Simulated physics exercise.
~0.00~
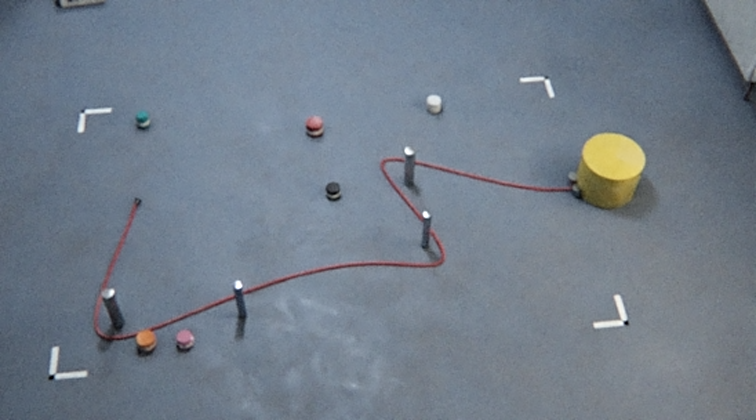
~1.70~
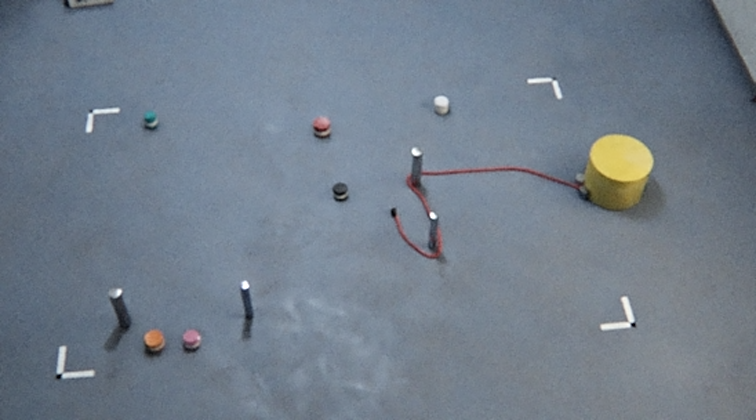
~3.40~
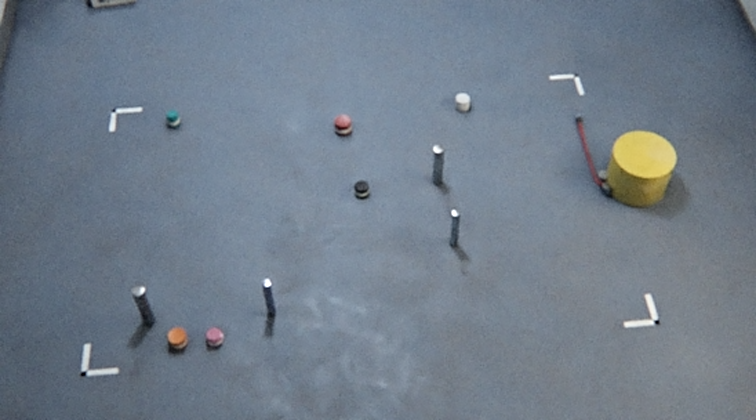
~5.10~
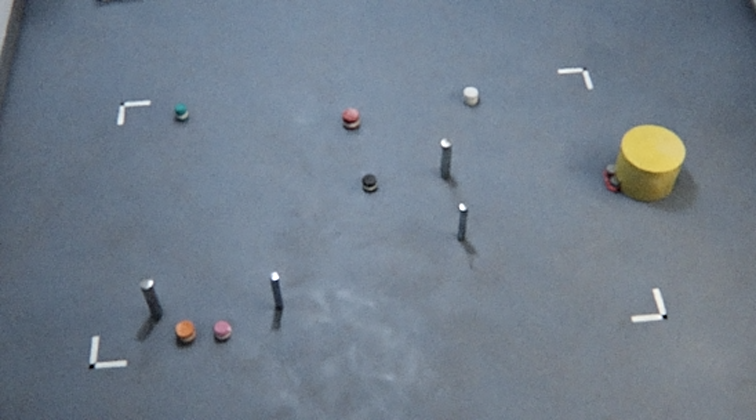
On a hallway floor, a red lead slides around upright posts and winds into a yellow reel.
